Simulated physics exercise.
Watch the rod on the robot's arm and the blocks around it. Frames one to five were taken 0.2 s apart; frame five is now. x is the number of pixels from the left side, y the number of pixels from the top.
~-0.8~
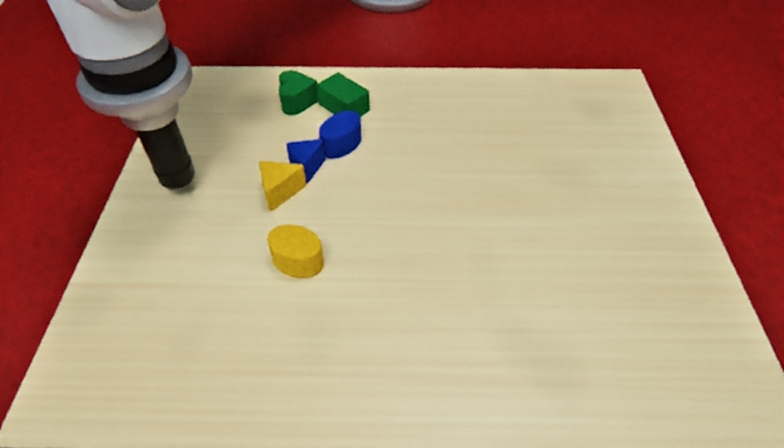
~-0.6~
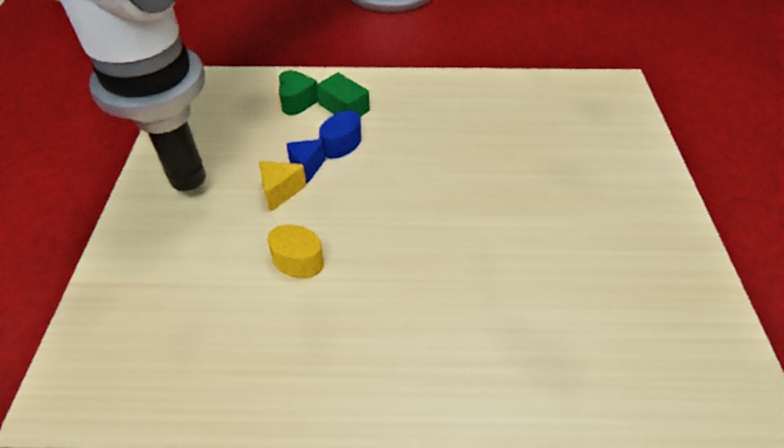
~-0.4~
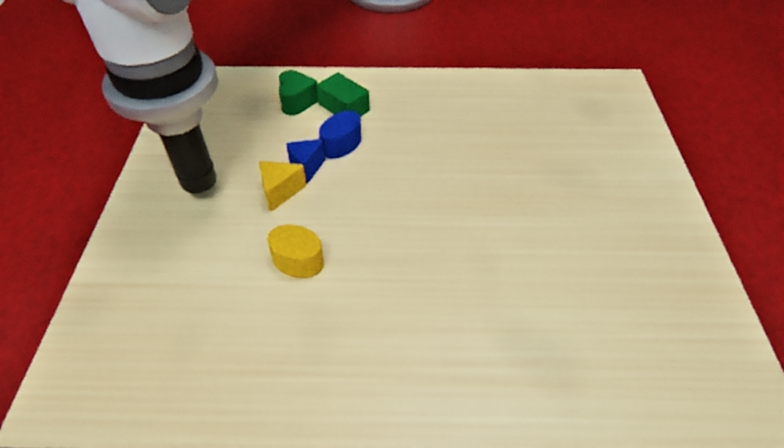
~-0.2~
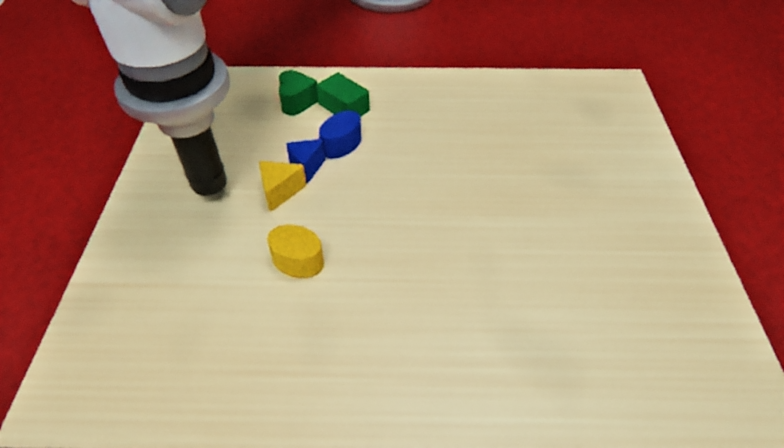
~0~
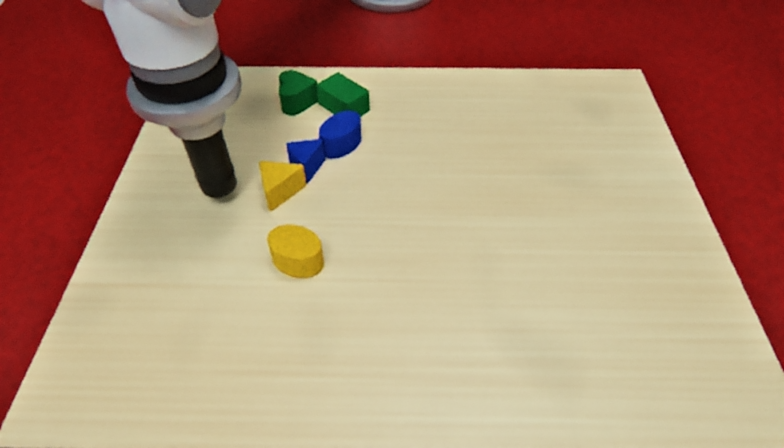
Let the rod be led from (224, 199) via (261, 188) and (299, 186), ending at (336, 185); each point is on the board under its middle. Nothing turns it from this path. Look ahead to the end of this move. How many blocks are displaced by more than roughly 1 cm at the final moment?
Two will move.
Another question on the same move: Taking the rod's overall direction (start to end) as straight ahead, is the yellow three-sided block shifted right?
That would be a yes.
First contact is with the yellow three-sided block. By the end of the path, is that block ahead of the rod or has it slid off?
Pushed ahead.
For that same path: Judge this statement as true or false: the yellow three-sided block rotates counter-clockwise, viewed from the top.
That is false.
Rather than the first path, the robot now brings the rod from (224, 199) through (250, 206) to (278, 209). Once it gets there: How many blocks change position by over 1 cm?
The count is one.
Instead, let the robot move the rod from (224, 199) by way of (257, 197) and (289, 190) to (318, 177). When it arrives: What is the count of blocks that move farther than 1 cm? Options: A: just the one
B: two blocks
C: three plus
My pick is C.
What follows on the original path. One third of the way, rod at (258, 175); yellow three-sided block at (288, 173), turned 20° clockwise.
Two thirds of the way, rod at (297, 173); yellow three-sided block at (324, 175), turned 35° clockwise; blue three-sided block at (315, 146), turned 50° anticlockwise.
At the end, rod at (335, 173); yellow three-sided block at (359, 180), turned 70° clockwise; yellow elliptical block not moved; blue three-sided block at (318, 145), turned 60° anticlockwise; blue elliptical block at (342, 122).
